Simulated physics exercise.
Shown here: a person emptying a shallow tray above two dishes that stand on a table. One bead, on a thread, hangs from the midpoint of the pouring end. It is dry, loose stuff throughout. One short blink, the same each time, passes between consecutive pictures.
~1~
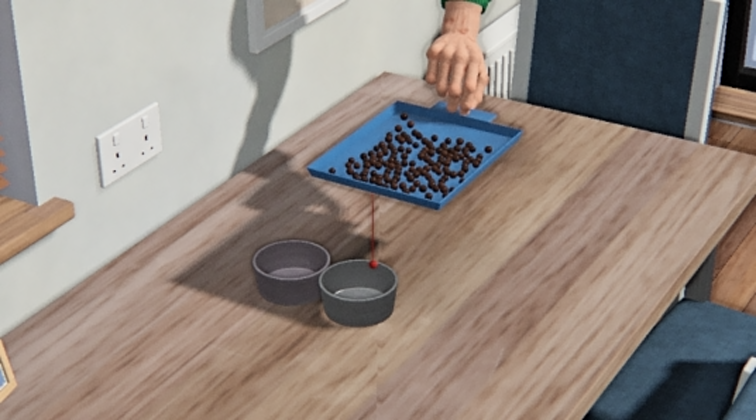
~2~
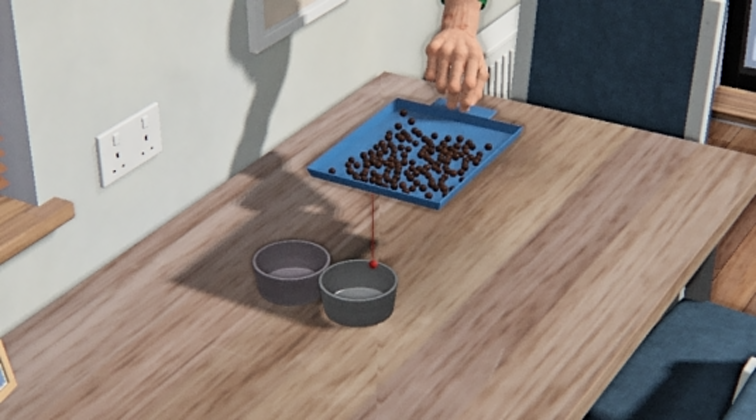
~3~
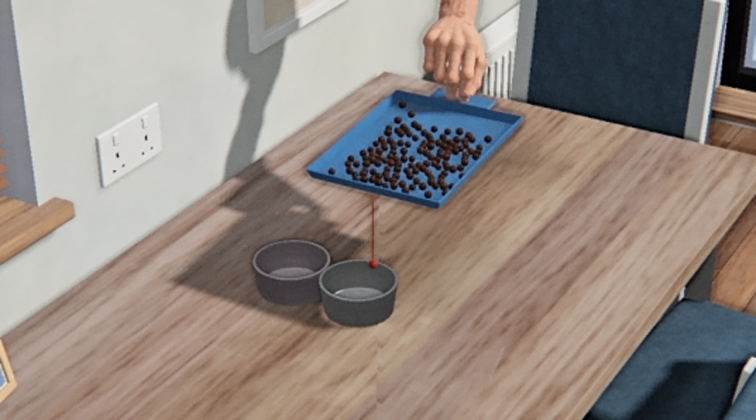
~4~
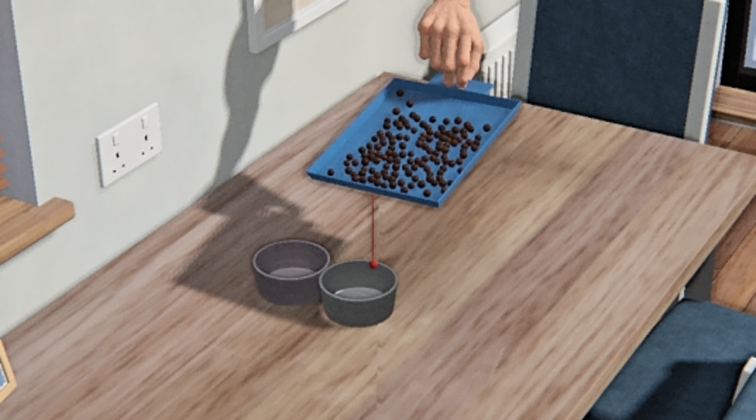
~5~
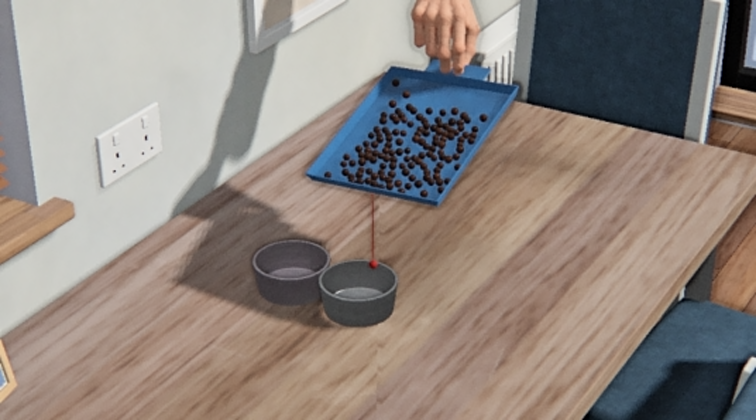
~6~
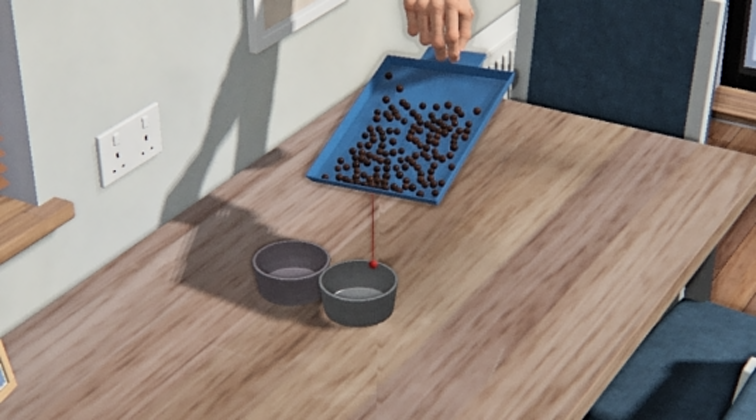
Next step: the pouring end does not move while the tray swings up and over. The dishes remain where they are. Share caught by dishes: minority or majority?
Majority.
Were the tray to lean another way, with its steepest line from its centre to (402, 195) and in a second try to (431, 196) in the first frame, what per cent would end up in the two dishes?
I'd say some 10 in a hundred at first, then 0 in a hundred.
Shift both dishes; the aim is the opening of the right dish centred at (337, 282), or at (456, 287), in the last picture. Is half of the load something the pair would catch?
Well, a majority share the first time and a minority share the next.
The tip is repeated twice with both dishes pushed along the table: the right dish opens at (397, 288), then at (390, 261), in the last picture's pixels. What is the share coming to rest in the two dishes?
You'd get 60 in a hundred first and 0 in a hundred after that.
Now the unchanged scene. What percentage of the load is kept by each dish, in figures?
40 % left, 30 % right.
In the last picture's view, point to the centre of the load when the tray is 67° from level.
Centre estimate: (342, 193).
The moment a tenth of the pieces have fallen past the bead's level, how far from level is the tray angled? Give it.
That would be about 65 degrees from level.
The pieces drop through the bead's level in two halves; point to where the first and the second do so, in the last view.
The opening part goes through (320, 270); what follows goes through (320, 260).
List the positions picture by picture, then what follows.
In the first frame, corners of the pouring end at (312, 167) and (438, 201), level; middle of the load at (412, 164), chocolate balls; left dish at (271, 288); right dish at (339, 309); bead on its thread at (373, 264).
In the second frame, corners of the pouring end at (311, 167) and (438, 200), level; middle of the load at (412, 163).
In the third frame, corners of the pouring end at (311, 168) and (438, 200), tipped barely, lowest at the left corner; middle of the load at (412, 159).
In the fourth frame, corners of the pouring end at (311, 170) and (437, 199), tipped a little, lowest at the left corner; middle of the load at (411, 154).
In the fifth frame, corners of the pouring end at (310, 172) and (436, 198), tipped clearly, lowest at the left corner; middle of the load at (407, 151), about a quarter on the move.
In the sixth frame, corners of the pouring end at (310, 174) and (435, 197), tipped clearly, lowest at the left corner; middle of the load at (401, 151), all on the move; left dish at (271, 288); right dish at (339, 309).
Soon after the last picture, tray tipped steeply; about half on the tray; a small part in the right dish; a small part in the left dish; a stray few outside both; about a quarter in the air.
A little later, tray tipped past a quarter turn; about a third in the right dish; about a third in the left dish; about a quarter outside both; a small part in the air.
Later still, tray tipped past a quarter turn; about a third in the right dish; about a third in the left dish; about a third outside both.
By the end, tray tipped past a quarter turn; about a third in the right dish; about a third in the left dish; about a third outside both.
